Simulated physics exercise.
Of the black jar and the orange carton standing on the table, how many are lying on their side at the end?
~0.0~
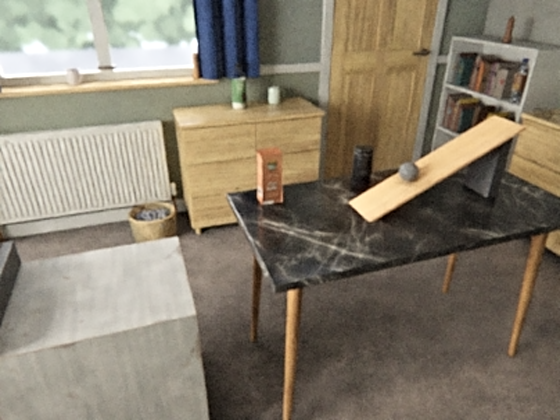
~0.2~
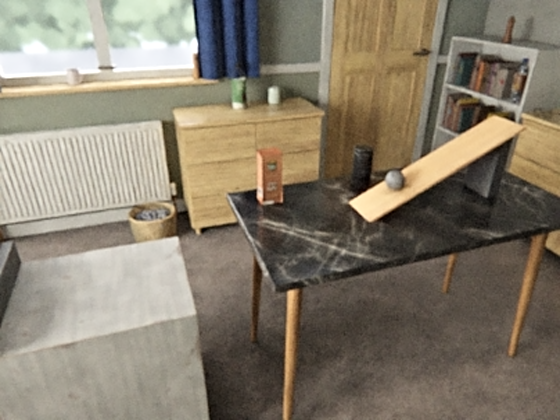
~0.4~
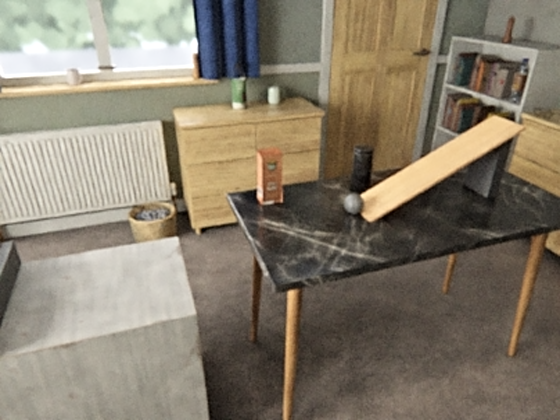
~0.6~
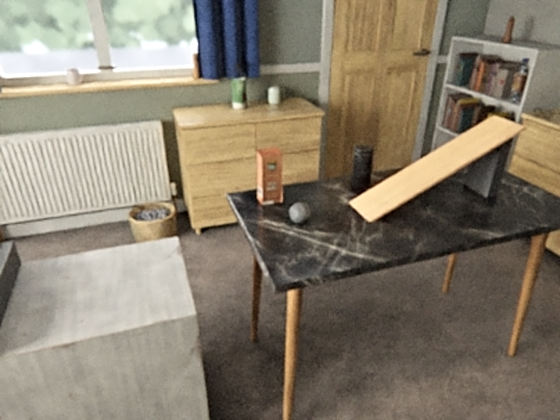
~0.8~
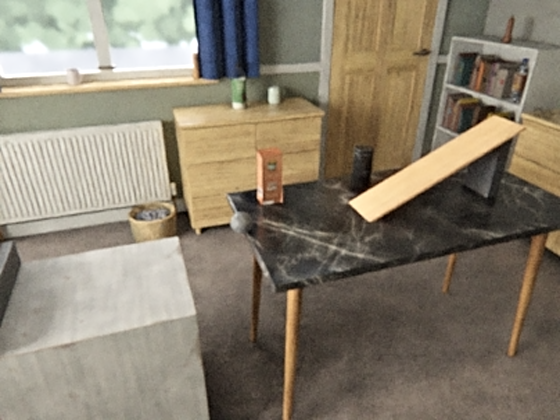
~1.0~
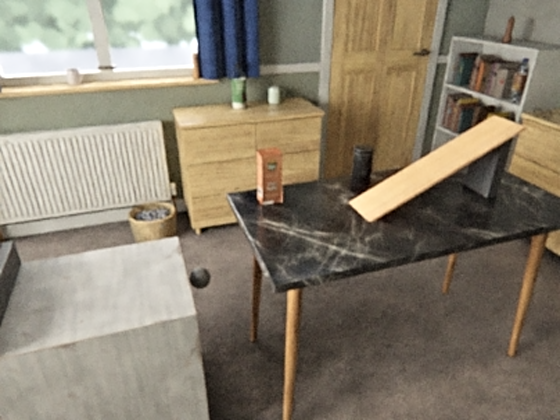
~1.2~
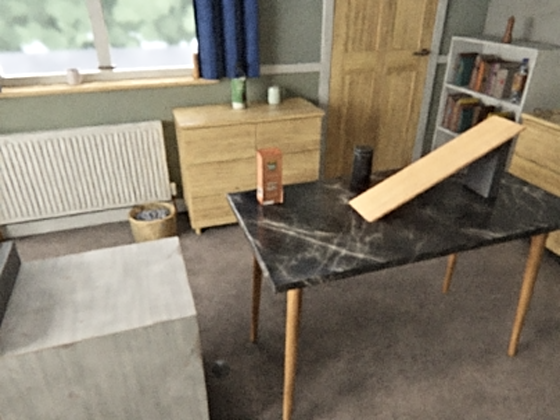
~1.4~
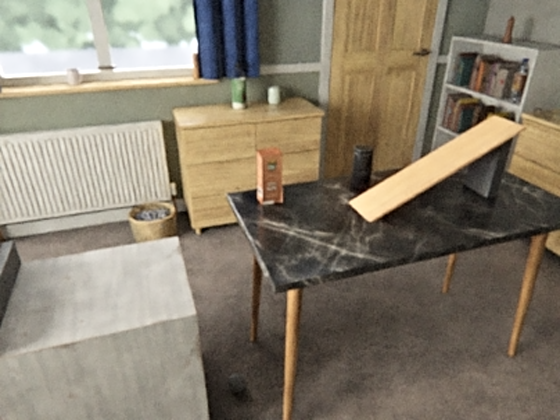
None of them are. The black jar and the orange carton both still stand upright on the table.
